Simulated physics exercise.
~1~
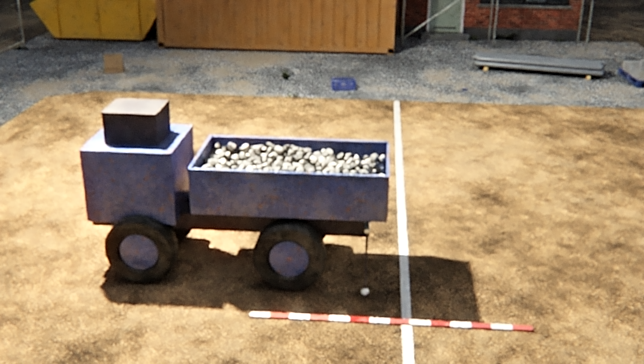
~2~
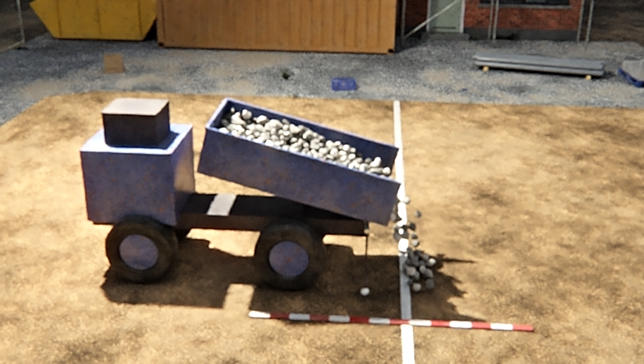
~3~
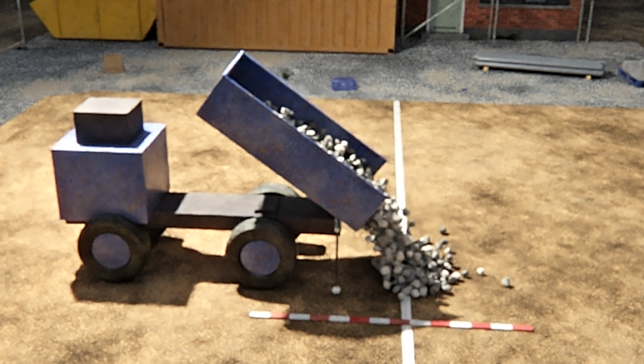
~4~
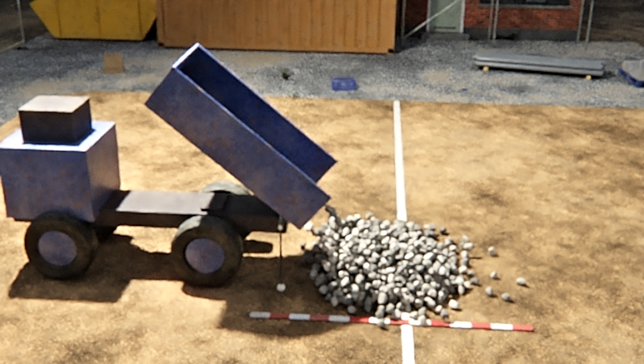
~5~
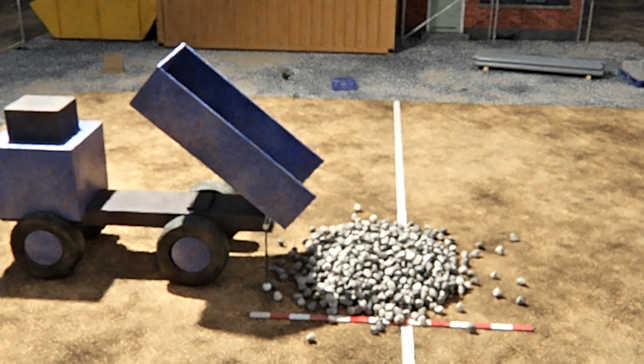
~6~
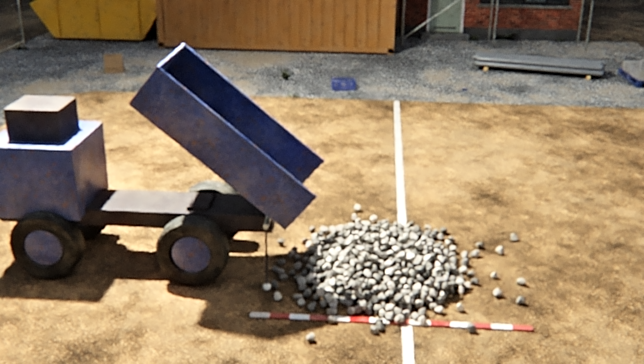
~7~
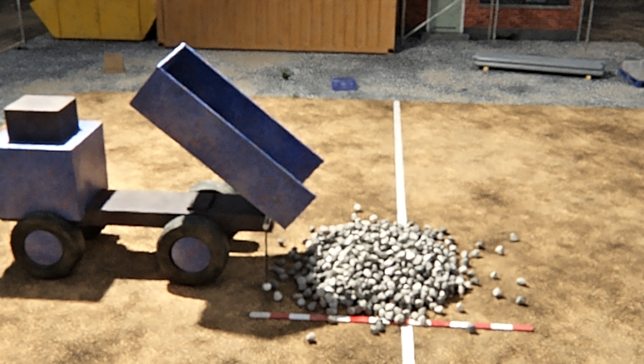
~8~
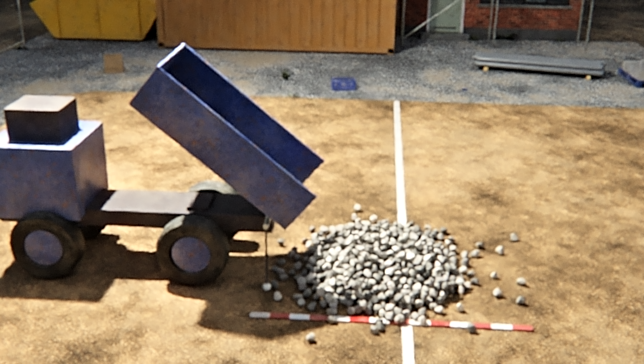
On a sandy building site, a blue truck tipped up its bed and poured grey stones over a white line while rolling left, until the bed was empty and the stones lay still in a wide heap, mostly left of the line.
